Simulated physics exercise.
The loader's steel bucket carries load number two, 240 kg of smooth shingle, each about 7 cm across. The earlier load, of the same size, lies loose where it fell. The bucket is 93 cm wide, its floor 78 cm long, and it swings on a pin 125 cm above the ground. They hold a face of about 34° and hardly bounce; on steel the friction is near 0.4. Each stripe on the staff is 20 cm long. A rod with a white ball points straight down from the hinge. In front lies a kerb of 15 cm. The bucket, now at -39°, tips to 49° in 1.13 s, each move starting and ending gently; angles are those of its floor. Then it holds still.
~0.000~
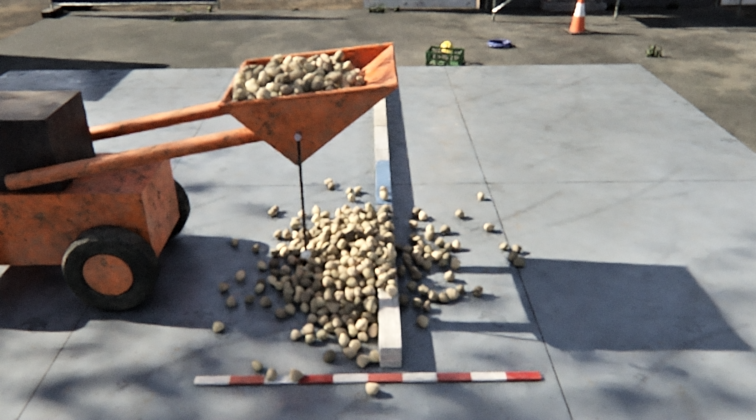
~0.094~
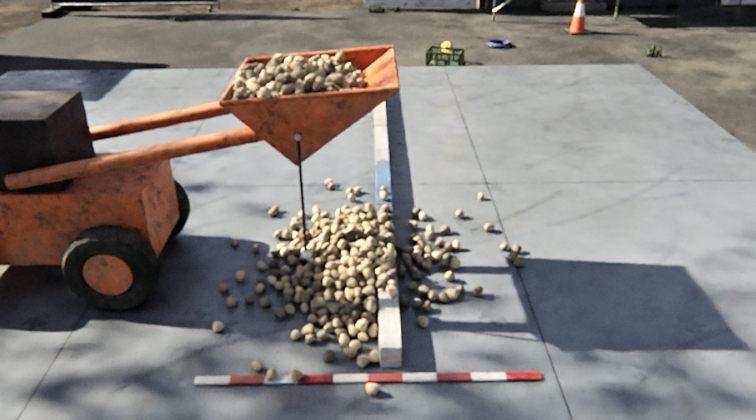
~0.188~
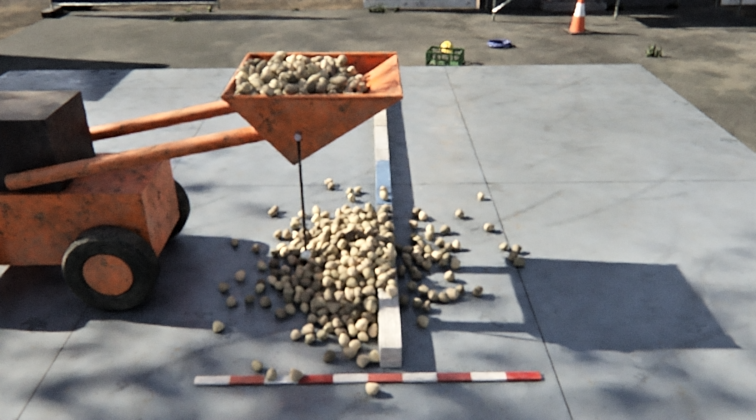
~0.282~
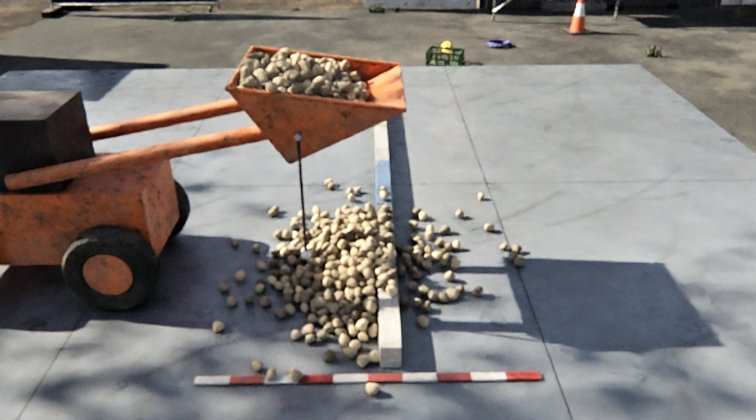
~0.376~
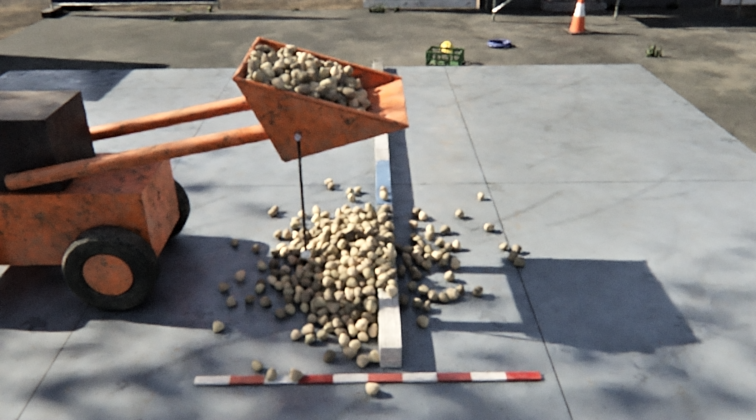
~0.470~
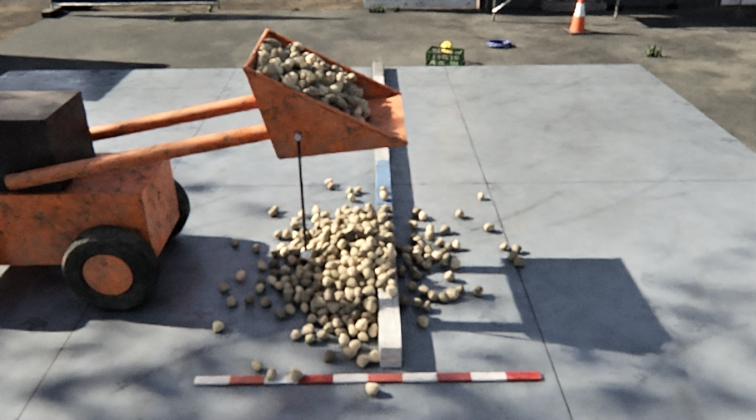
Orange loader bucket full of rounded stones tilting steadily forward, its rear edge rising, above a loose pile straddling a low kerb.
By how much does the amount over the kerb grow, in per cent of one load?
Some 92 per cent is added.
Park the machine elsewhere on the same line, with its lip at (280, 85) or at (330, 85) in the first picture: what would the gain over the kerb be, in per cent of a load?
About 0 and 25 per cent.
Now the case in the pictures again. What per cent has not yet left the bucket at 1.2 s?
About 25 per cent.
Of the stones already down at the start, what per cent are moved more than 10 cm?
About 10 per cent.
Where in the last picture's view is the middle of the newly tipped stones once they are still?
Near (447, 262).
After 0.9 s the floor is at 36°; in per cent of one load, 96 in the bucket, 93 on this side of the kerb, 10 over the kerb; the foremost stones are at (495, 240).
After 1.2 s the floor is at 49°; in per cent of one load, 23 in the bucket, 123 on this side of the kerb, 54 over the kerb; the foremost stones are at (495, 240).
After 1.6 s the floor is at 49°; in per cent of one load, 0 in the bucket, 102 on this side of the kerb, 98 over the kerb; the foremost stones are at (535, 269).
After 4.0 s the floor is at 49°; in per cent of one load, 0 in the bucket, 98 on this side of the kerb, 102 over the kerb; the foremost stones are at (631, 275). Net gain over the kerb, 92.
